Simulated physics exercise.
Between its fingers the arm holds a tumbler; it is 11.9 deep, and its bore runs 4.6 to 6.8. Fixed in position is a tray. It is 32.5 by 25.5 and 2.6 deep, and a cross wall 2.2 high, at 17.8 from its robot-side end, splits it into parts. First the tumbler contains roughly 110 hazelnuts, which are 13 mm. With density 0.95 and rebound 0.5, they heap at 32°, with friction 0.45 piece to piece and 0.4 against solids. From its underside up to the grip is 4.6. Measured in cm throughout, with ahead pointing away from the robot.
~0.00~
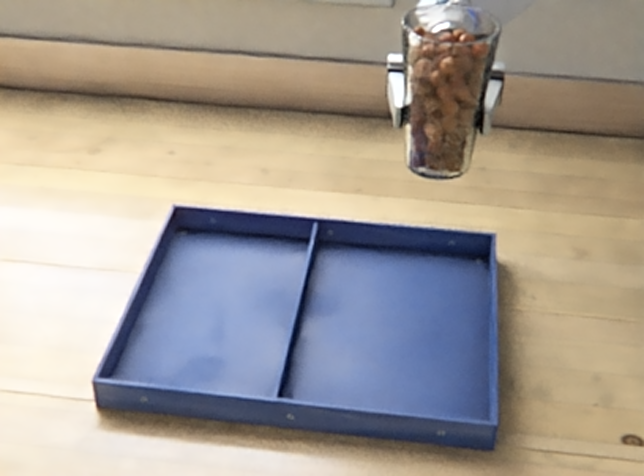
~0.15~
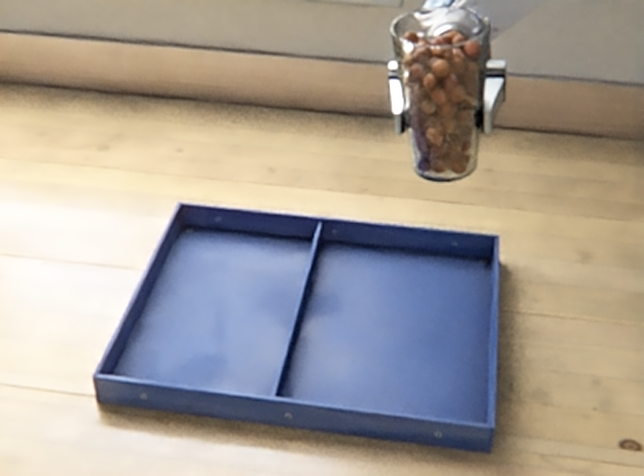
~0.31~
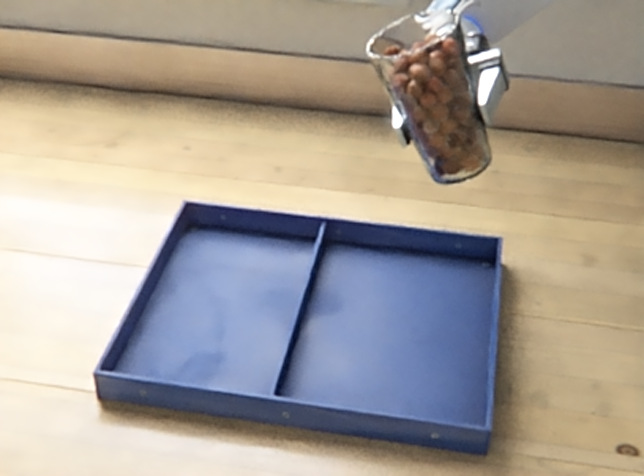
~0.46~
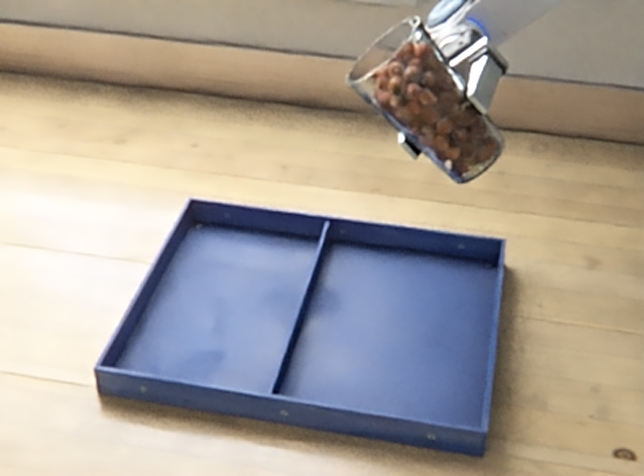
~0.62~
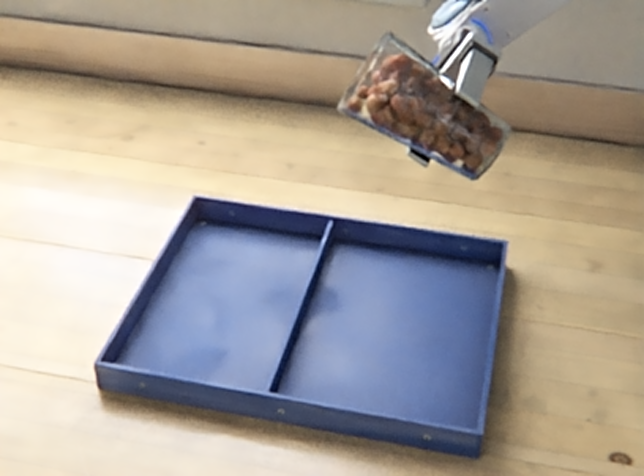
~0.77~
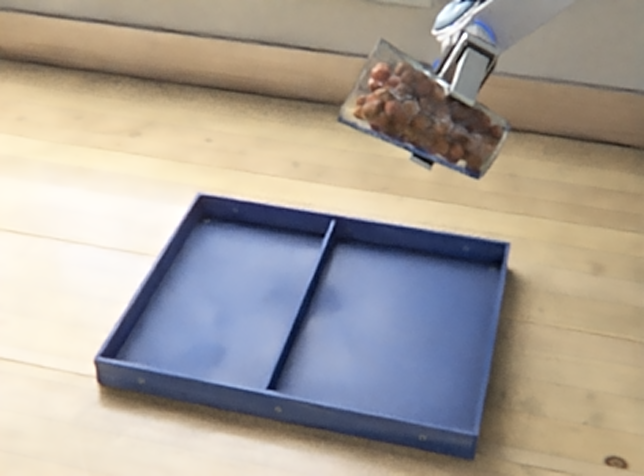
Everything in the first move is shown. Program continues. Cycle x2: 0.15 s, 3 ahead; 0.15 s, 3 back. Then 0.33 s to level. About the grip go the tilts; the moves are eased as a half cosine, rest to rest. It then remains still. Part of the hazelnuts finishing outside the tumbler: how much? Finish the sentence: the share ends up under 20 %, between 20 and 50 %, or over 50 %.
The share ends up under 20 %.
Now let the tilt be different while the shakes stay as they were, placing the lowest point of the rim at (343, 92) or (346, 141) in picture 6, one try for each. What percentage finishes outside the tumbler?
Around 0 per cent, then around 50 per cent.
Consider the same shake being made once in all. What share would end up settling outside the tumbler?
About 5 per cent, then.
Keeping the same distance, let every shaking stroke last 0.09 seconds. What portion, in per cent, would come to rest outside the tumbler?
Then about 30 per cent.
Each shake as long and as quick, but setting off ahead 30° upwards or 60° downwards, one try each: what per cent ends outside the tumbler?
Near 10 and 0 percent respectively.
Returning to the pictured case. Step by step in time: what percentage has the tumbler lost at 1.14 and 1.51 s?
The share out is 5 per cent at the earlier time and 10 per cent at the later one.
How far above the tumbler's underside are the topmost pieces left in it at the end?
Around 11.0 cm above the underside.
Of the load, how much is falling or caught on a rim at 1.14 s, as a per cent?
Reading at that time: Some 4 per cent.
After 1.14 s, tilted 67° forward, highest piece 26 above the table; 105 in the tumbler, 2 in the far-side part, 4 in flight or on a rim.
After 1.51 s, tilted 40° forward, highest piece 27 above the table; 99 in the tumbler, 6 in the robot-side part, 4 in the far-side part, 2 in flight or on a rim.
After 1.90 s, level, highest piece 29 above the table; 99 in the tumbler, 7 in the robot-side part, 5 in the far-side part.
After 2.95 s, level, highest piece 29 above the table; 99 in the tumbler, 7 in the robot-side part, 5 in the far-side part.
At rest, 99 in the tumbler, 7 in the robot-side part, 5 in the far-side part. That is 11 % outside the tumbler.
